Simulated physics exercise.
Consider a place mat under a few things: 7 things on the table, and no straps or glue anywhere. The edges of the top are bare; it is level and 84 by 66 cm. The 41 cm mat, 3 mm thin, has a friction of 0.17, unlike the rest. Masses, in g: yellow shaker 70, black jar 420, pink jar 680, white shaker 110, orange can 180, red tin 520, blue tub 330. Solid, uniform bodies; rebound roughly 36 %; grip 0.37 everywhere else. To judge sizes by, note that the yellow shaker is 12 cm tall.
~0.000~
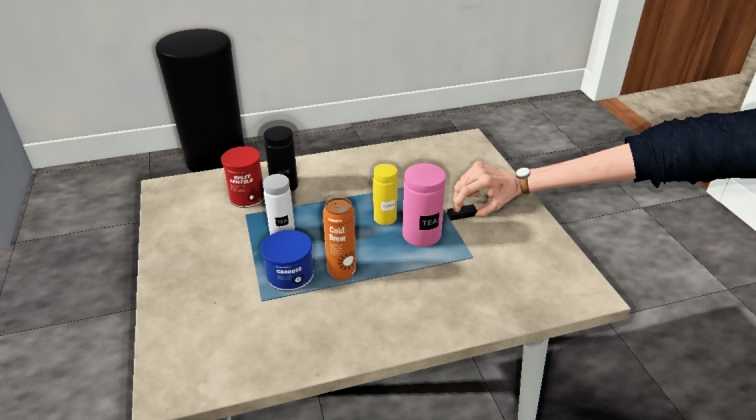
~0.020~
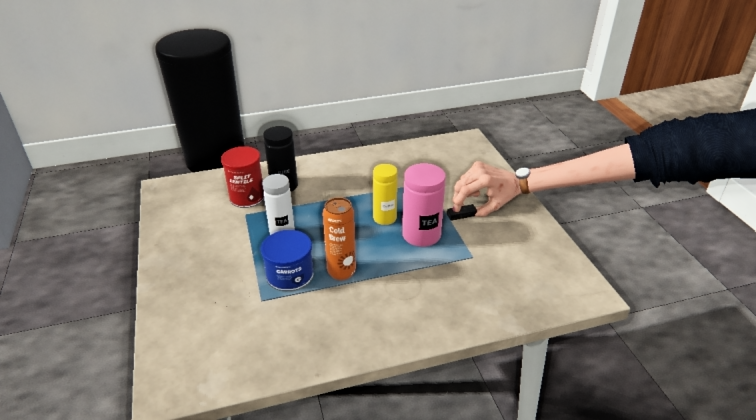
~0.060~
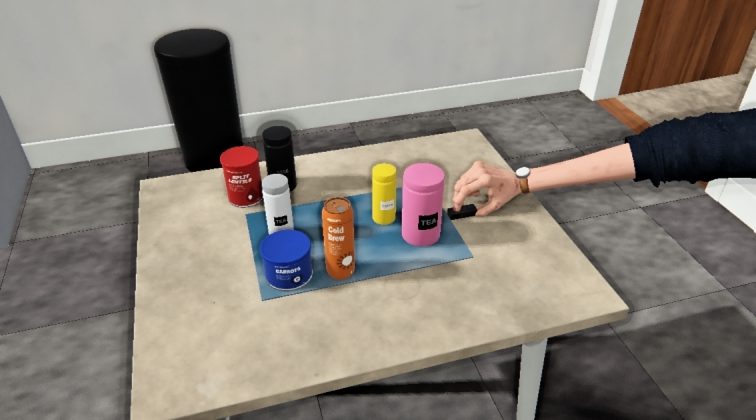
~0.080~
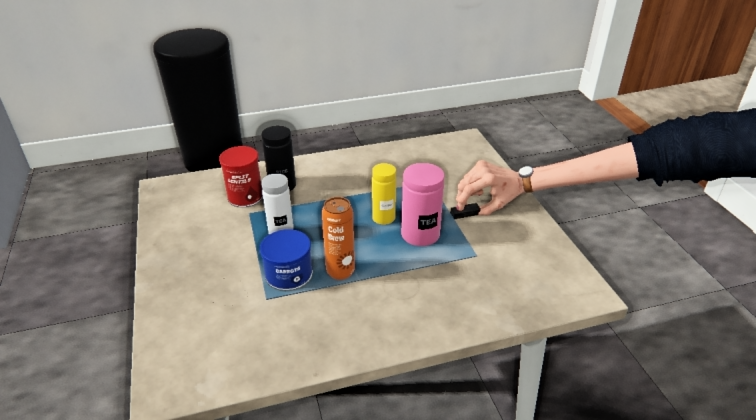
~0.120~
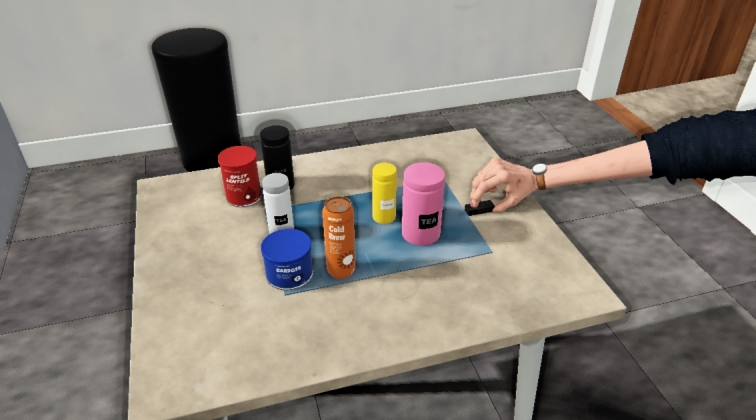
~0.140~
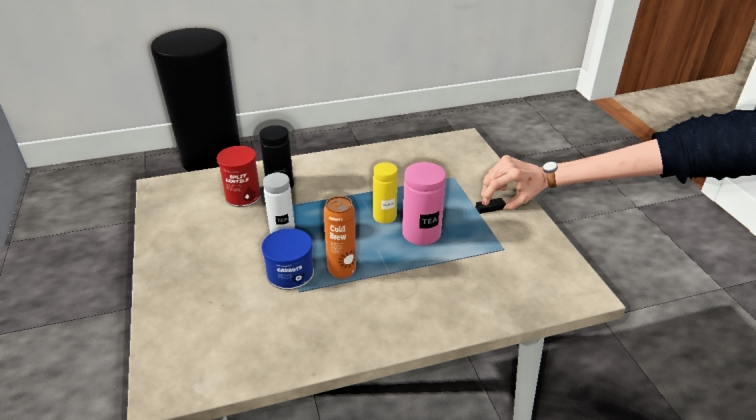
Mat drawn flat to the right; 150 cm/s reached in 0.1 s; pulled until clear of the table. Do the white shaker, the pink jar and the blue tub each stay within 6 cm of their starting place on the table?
Result: White shaker: In place; pink jar: Out of place; blue tub: In place.
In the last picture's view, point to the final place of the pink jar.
About (490, 193).
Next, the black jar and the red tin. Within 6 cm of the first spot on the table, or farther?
Here the black jar is left in place, and the red tin is left in place.
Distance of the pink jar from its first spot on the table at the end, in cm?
I'd put it at about 15 centimetres.
Around 0.34 s, 38 cm of pull; pink jar shifted 8 cm near (455, 198); white shaker shifted 2 cm near (285, 208); blue tub shifted 2 cm near (294, 259).
Around 0.54 s, 68 cm of pull; pink jar at 8° to upright near (495, 191); white shaker shifted 2 cm near (285, 208); blue tub shifted 2 cm near (294, 259).
Finally (1.5 s), on their side or leaning hard on the table, yellow shaker; not toppled but over 6 cm from the start, pink jar; the other 5 still in place (within 6 cm). Final places as that camera would see them, white shaker near (284, 208), pink jar near (490, 193).
